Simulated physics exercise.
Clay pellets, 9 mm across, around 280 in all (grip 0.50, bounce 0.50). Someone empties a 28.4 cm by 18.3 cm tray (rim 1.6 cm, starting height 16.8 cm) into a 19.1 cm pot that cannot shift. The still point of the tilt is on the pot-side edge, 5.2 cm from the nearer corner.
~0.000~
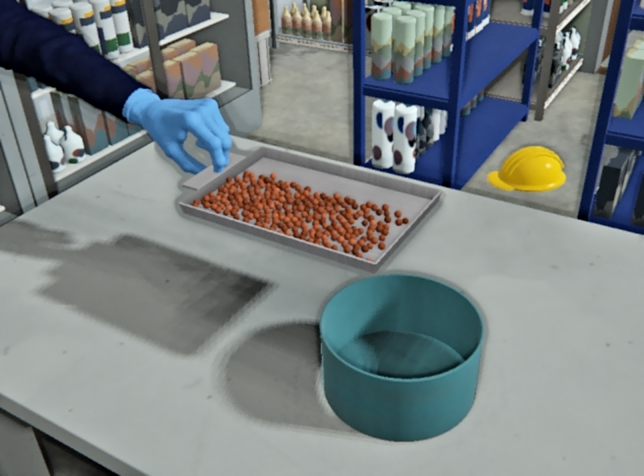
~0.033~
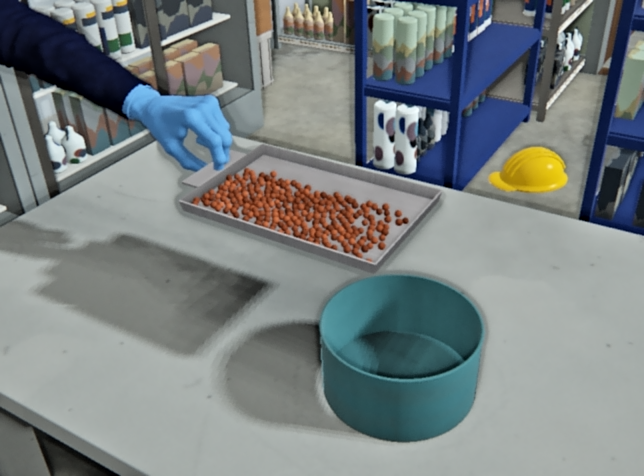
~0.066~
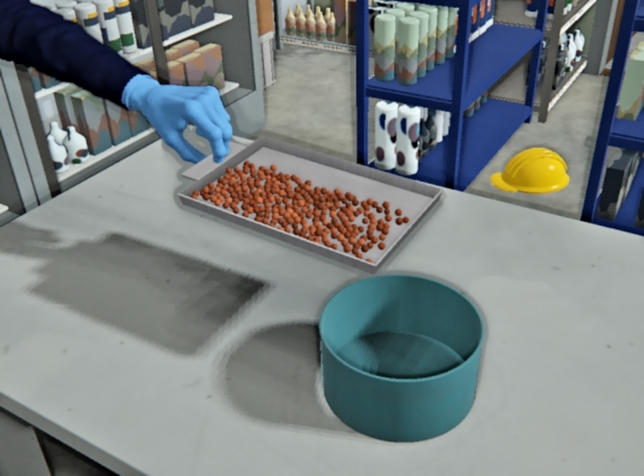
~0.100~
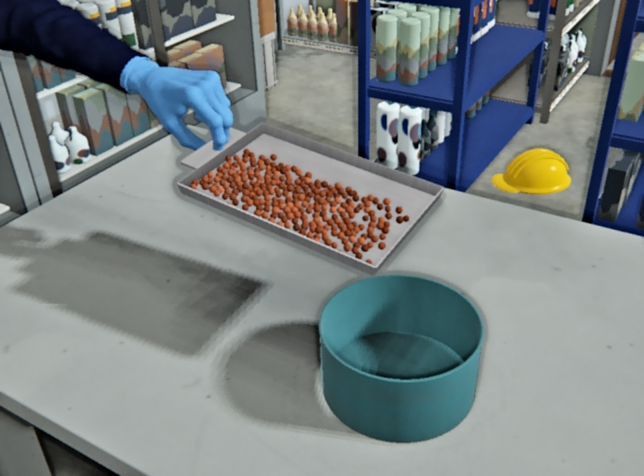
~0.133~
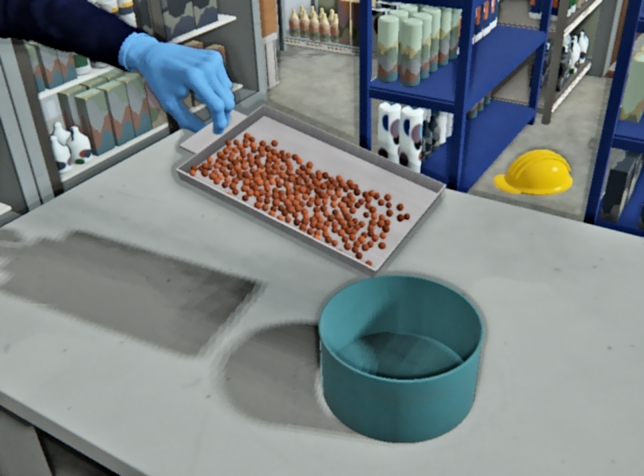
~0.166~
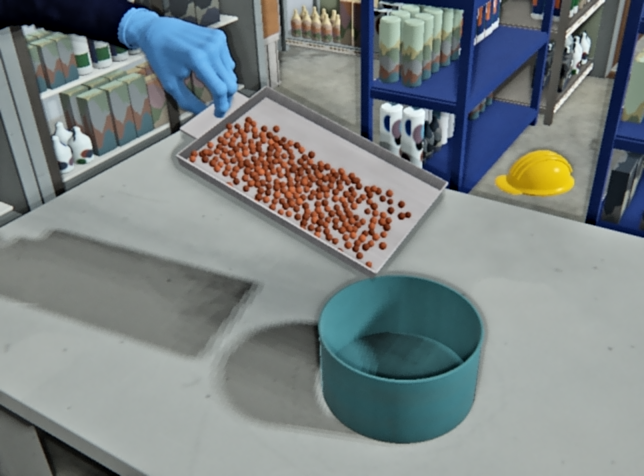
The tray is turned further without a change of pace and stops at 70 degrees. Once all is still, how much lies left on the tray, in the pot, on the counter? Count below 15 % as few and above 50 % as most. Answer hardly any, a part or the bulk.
Tray: A part, pot: The bulk, counter: Hardly any.
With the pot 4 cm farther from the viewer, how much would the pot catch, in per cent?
Then about 65 per cent.
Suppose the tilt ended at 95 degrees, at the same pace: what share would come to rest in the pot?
It would be near 100 per cent.
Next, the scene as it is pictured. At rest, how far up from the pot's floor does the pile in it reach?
Roughly 2.5 cm.
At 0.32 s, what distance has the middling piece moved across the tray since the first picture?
Some 1 cm.
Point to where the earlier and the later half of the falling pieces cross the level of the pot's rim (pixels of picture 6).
First near (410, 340), later near (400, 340).
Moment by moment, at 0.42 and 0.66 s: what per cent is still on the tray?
In turn: 100, 35.
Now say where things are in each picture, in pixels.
The first picture shows tray tilt 0 degrees, front corners at (182, 202) and (374, 261); middle of the pieces at (295, 213); pot at (401, 322).
The second picture shows tray tilt 1 degrees, front corners at (182, 200) and (374, 262); middle of the pieces at (295, 212).
The third picture shows tray tilt 3 degrees, front corners at (182, 193) and (374, 263), lowest corner right front; middle of the pieces at (295, 208).
The fourth picture shows tray tilt 7 degrees, front corners at (181, 183) and (375, 265), lowest corner right front; middle of the pieces at (295, 202).
The fifth picture shows tray tilt 13 degrees, front corners at (180, 169) and (375, 267), lowest corner right front; middle of the pieces at (296, 194).
The sixth picture shows tray tilt 19 degrees, front corners at (180, 155) and (375, 270), lowest corner right front; middle of the pieces at (297, 186); pot at (400, 323). The tray's pace is about 180 degrees a second.
Then, at 0.32 s, tilt 47 degrees; the tray holds 100 %, the pot 0 %.
After 0.42 s, tilt 64 degrees; the tray holds 100 %, the pot 0 %.
After 0.66 s, tilt 70 degrees; the tray holds 35 %, the pot 60 %.
In the end, at 1.6 s, tray 25 %, pot 75 %, counter 0 %.
